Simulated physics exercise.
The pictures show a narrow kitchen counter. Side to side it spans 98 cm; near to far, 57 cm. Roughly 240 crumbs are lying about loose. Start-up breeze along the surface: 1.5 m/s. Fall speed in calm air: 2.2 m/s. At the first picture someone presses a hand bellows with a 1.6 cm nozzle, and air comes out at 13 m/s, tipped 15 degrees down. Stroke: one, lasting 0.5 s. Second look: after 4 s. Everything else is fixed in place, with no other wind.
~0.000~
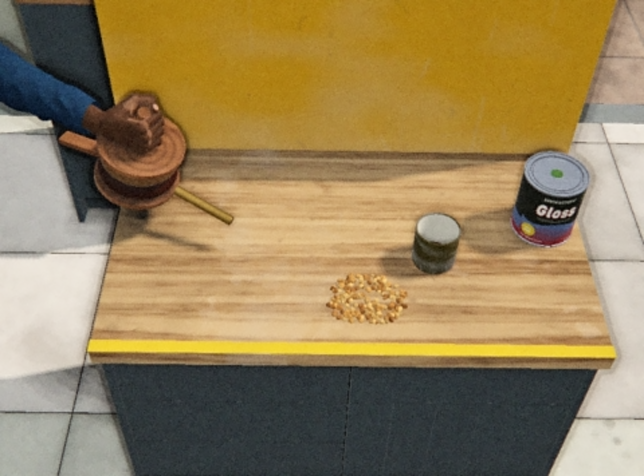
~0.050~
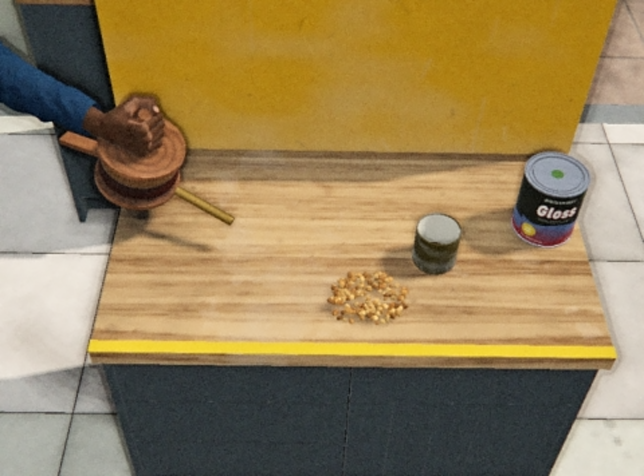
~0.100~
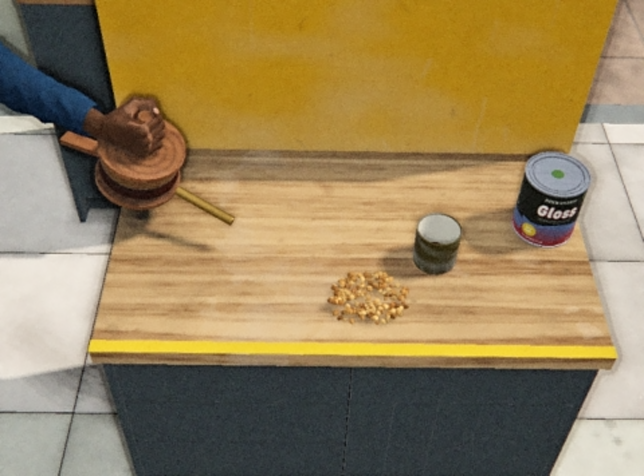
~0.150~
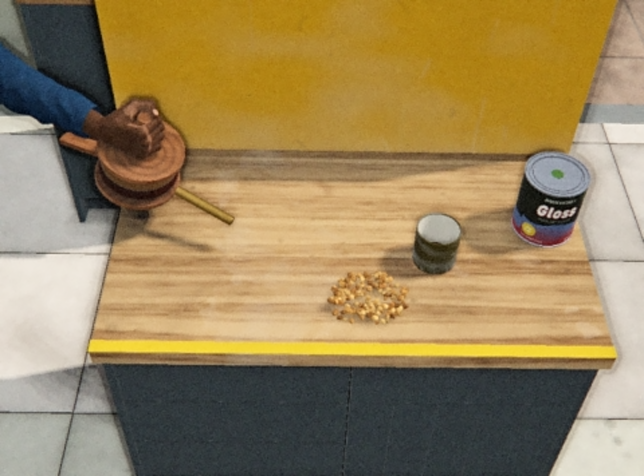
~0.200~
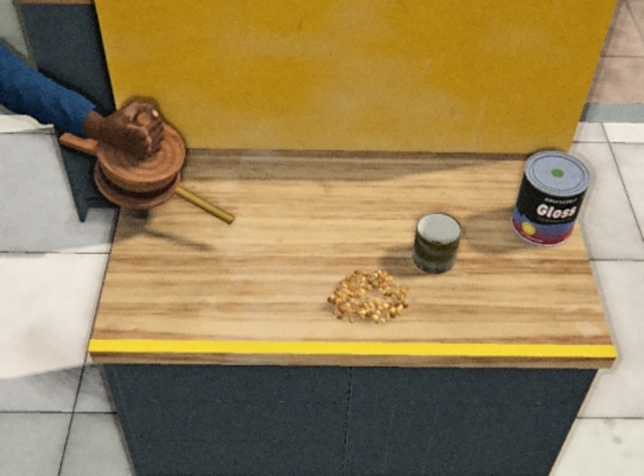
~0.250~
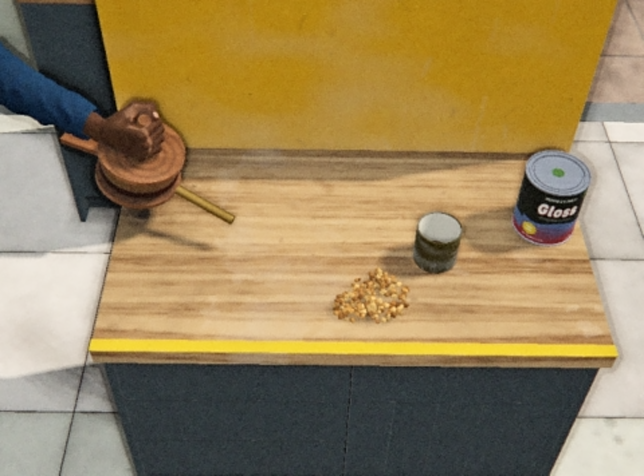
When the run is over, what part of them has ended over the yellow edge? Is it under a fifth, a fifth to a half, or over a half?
The majority.
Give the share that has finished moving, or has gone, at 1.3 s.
The share is near 100 per cent.
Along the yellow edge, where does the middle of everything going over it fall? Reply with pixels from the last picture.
I'd point to somewhere near (458, 355).
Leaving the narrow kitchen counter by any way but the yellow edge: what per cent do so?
Some 20 per cent.
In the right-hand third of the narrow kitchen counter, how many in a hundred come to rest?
1 %.
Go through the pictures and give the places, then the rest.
In the first picture, the middle of the crumbs is near (367, 298), none has stirred yet and the mouth of the hand bellows is at (232, 221).
In the second picture, the middle of the crumbs is near (368, 297), none has stirred yet and the yellow edge is centred on (354, 355).
In the third picture, the middle of the crumbs is near (368, 297), none has stirred yet, the top of a mug is at (440, 229) and the top of a tin is at (558, 174).
In the fourth picture, the middle of the crumbs is near (368, 297) and none has stirred yet.
In the fifth picture, the middle of the crumbs is near (369, 299) and none has stirred yet.
In the sixth picture, the middle of the crumbs is near (373, 299), the farthest in sight from the hand bellows is at (406, 306) and about 20 % have left their places.
After 0.8 s, 6 % are still on the top, 79 % are over the yellow edge.
After 1.3 s, 2 % are still on the top, 79 % are over the yellow edge.
After 2.2 s, 2 % are still on the top, 79 % are over the yellow edge.
After 4.0 s, at the end, 79 % are over the yellow edge.
